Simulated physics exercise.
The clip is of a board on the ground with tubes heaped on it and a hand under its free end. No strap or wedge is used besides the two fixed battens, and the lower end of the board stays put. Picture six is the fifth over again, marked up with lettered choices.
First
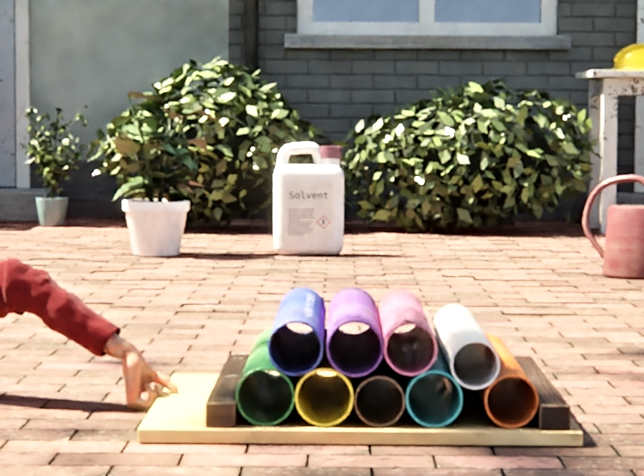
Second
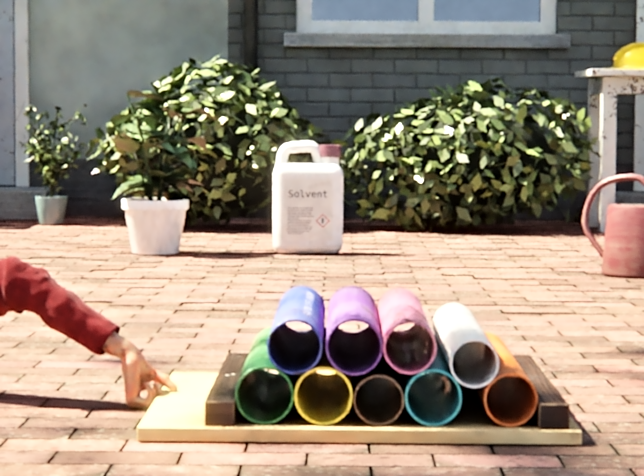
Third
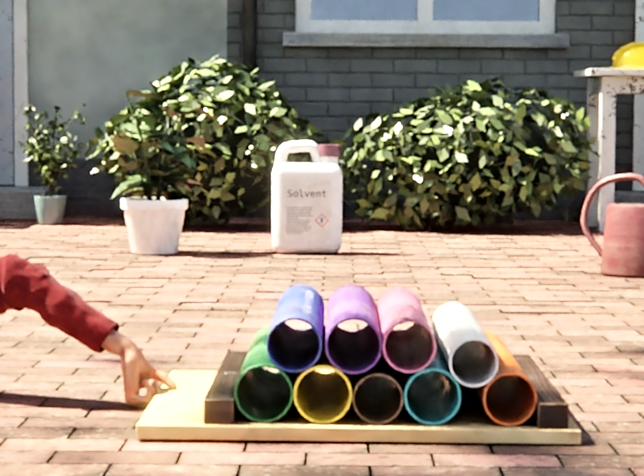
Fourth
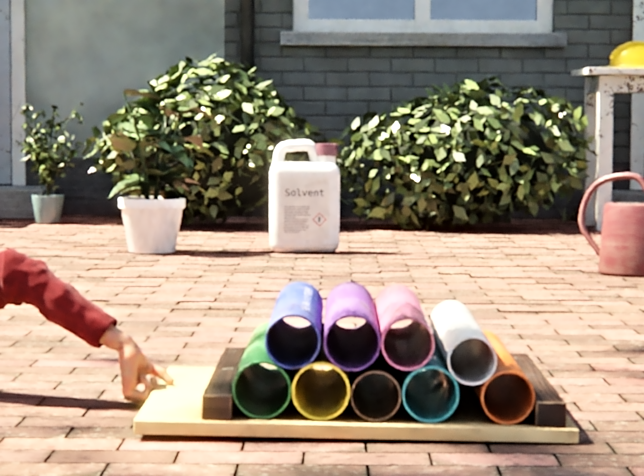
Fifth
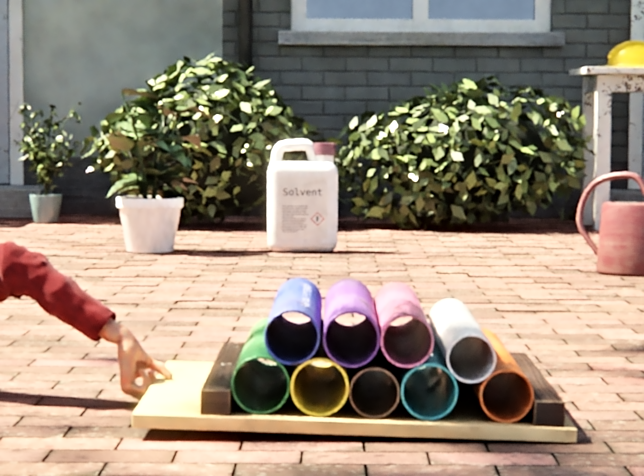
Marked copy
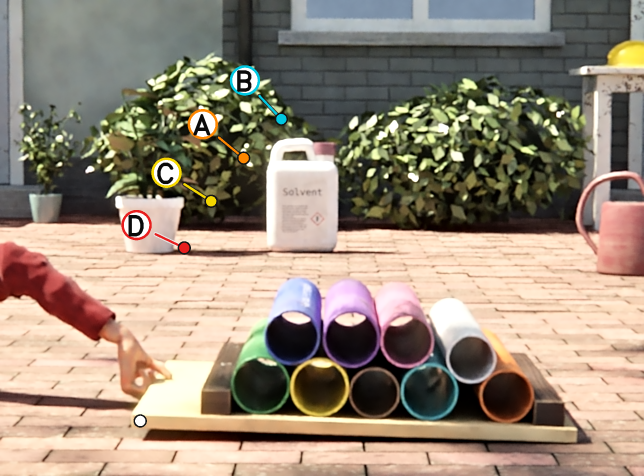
A hand in a red sleeve slightly raising the left end of a board stacked with colourful tubes on a brick patio.
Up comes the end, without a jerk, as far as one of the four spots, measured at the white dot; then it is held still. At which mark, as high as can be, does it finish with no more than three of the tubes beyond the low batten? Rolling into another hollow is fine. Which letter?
The last mark within the limit is D.
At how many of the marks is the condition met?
One of them.
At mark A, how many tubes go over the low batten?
At A the number is four.
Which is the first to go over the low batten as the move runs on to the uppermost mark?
It is the white one.
On the marked copy, A at (243, 158); B at (281, 119); C at (211, 201); D at (184, 248); the white dot at (140, 421).
Following D. Soon after the start, board at 16°.
Later, board at 25°.
In the end, board at 25°, three over the low batten (white, purple, pink).
As for the rest, A four over the low batten (white, blue, purple, pink); B four over the low batten (white, blue, purple, pink); C four over the low batten (white, blue, purple, pink).
